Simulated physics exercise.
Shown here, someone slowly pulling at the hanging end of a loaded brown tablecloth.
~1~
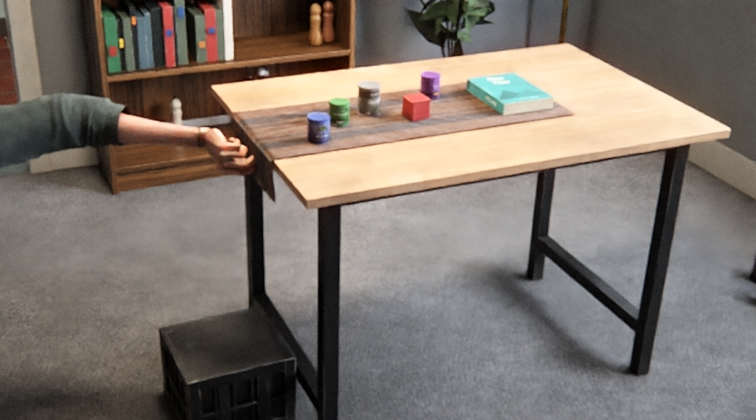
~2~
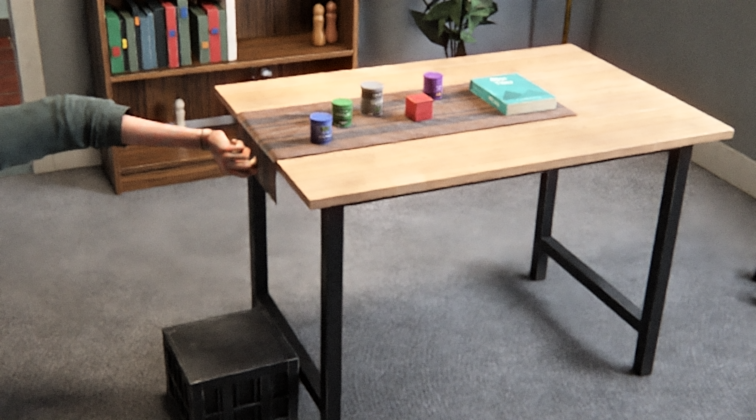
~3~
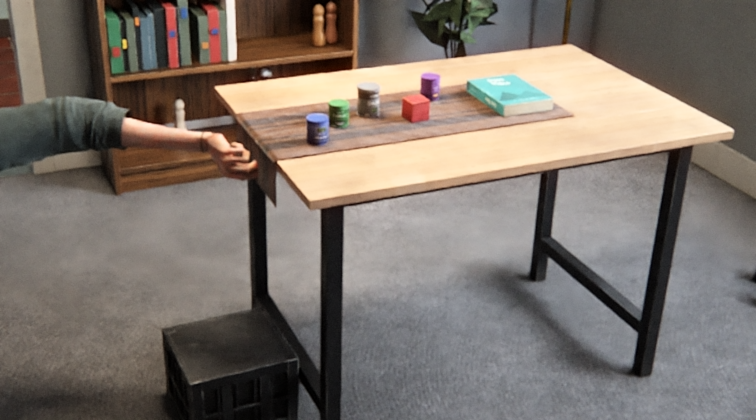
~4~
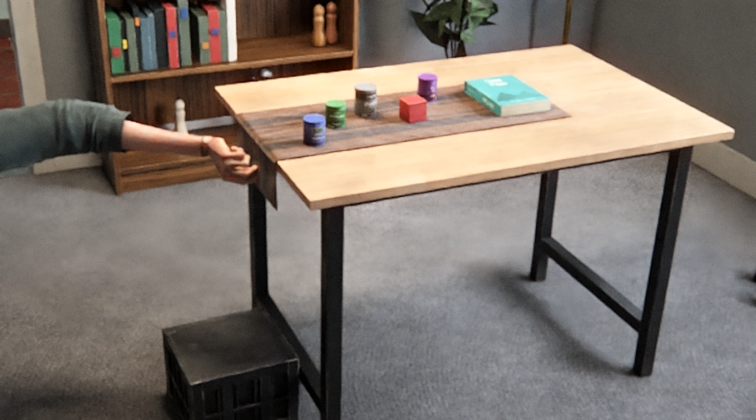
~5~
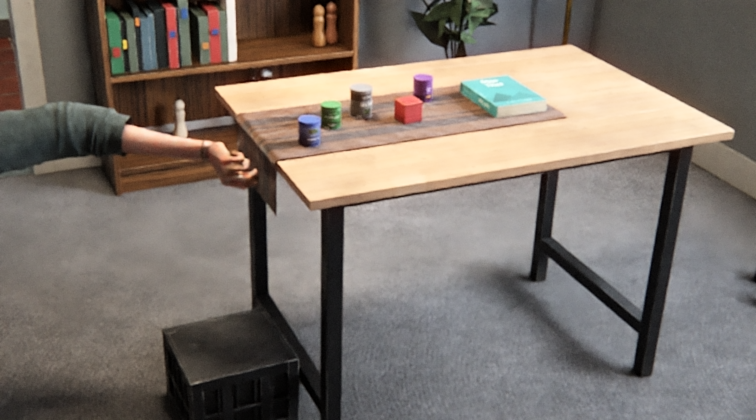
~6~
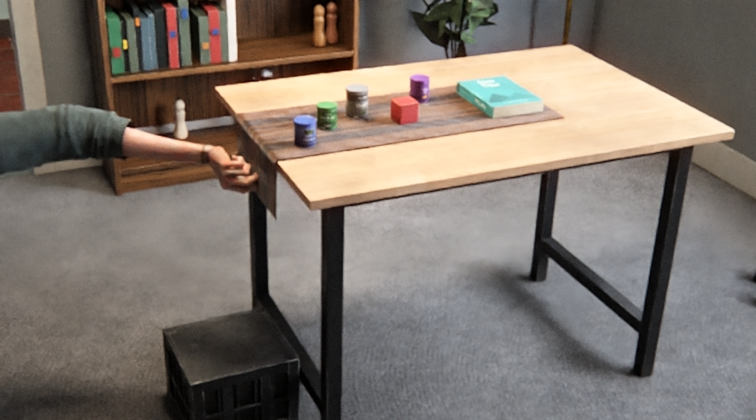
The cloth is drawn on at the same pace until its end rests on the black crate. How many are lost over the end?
The table loses four.
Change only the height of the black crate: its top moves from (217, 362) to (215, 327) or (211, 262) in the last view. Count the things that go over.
Over the edge go 3 and 1.
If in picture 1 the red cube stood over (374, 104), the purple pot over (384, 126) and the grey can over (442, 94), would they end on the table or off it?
The red cube drops off; the purple pot comes down; the grey can keeps its place on top.
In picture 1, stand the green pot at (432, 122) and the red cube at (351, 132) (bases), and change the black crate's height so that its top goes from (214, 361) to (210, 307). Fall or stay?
The green pot stays on, the red cube falls.
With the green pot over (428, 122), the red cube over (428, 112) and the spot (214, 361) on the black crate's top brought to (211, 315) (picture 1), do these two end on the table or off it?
The green pot remains up; the red cube keeps its place on top.
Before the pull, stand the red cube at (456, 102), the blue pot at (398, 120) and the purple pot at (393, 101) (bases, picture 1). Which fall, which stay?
The red cube does not fall, the blue pot tumbles off, the purple pot goes over.
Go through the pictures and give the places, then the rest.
Hem (275, 203); blue pot (319, 116); green pot (339, 101); grey can (369, 84); red cube (417, 97); purple pot (431, 74); top of the crate (214, 361), in the first frame.
Hem (276, 204); blue pot (321, 116), in the second frame.
Hem (276, 208); green pot (339, 102), in the third frame.
Hem (278, 211); grey can (366, 86); top of the crate (217, 362), in the fourth frame.
Hem (276, 216); red cube (409, 100), in the fifth frame.
Hem (277, 221); blue pot (305, 120); green pot (327, 104); grey can (357, 87); red cube (405, 101); purple pot (420, 77), in the sixth frame.
Early on, hem near (256, 255); blue pot gone.
Midway, hem near (256, 302); blue pot, green pot and grey can gone.
Near the end, hem on the crate; blue pot, green pot, grey can and red cube gone.
Finally, hem on the crate; blue pot, green pot, grey can and red cube gone. The count of fallen things is four.
